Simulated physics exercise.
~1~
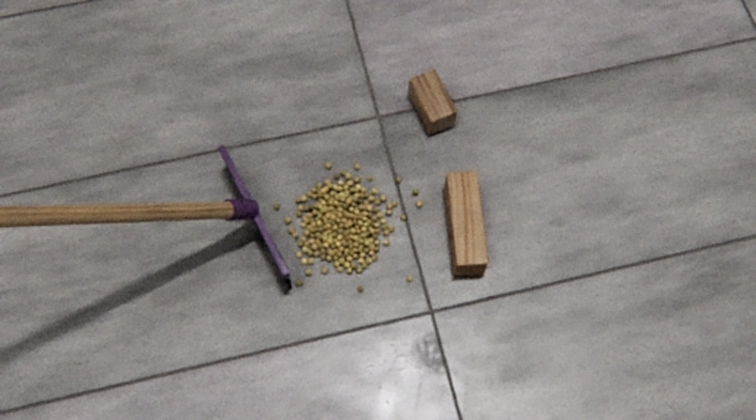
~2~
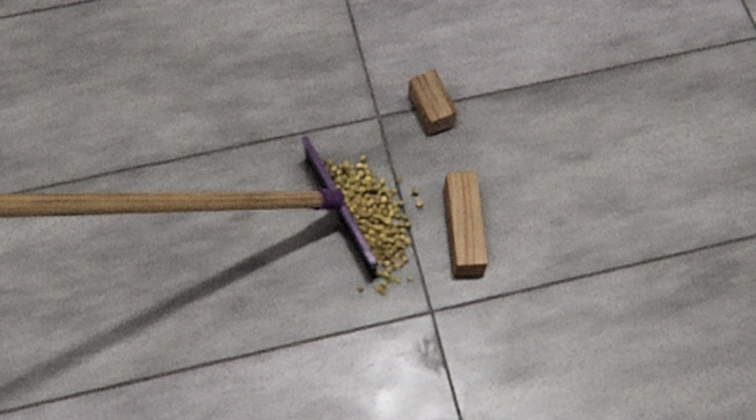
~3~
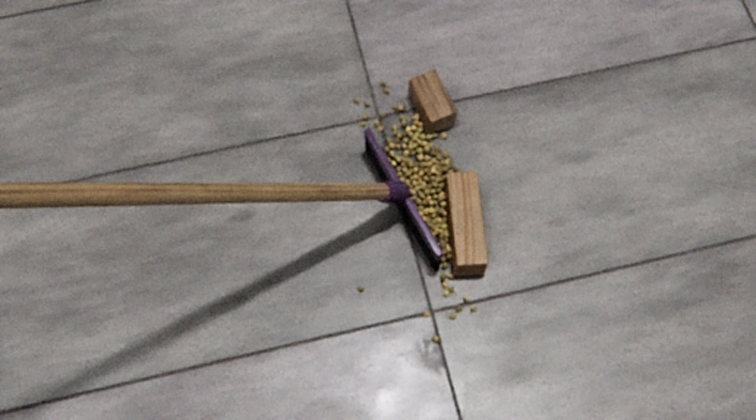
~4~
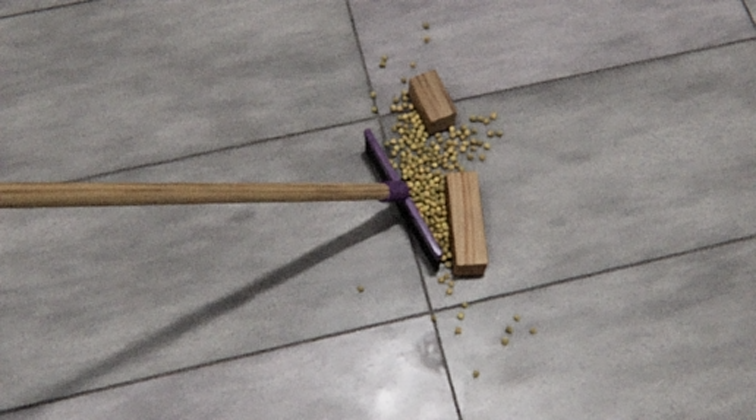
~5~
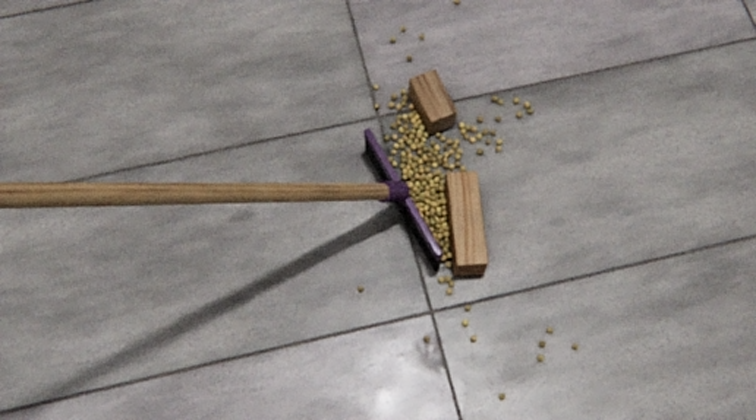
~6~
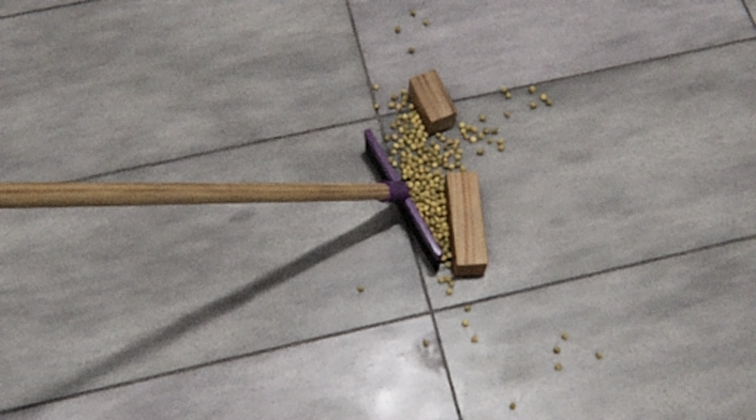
A purple-bladed squeegee on a long wooden handle reaches in from the left across a grey tiled floor, seen from above at an angle. In front of it lies a loose pile of small yellowish beans, with two brown wooden blocks to the right, a short one above a longer one. The blade slides right, squashing the pile into a band and pressing it against the blocks. It stops just short of the longer block while beans spill through the gap and scatter past both ends. Most stay packed before the blocks, with strays lying above, below and beyond.
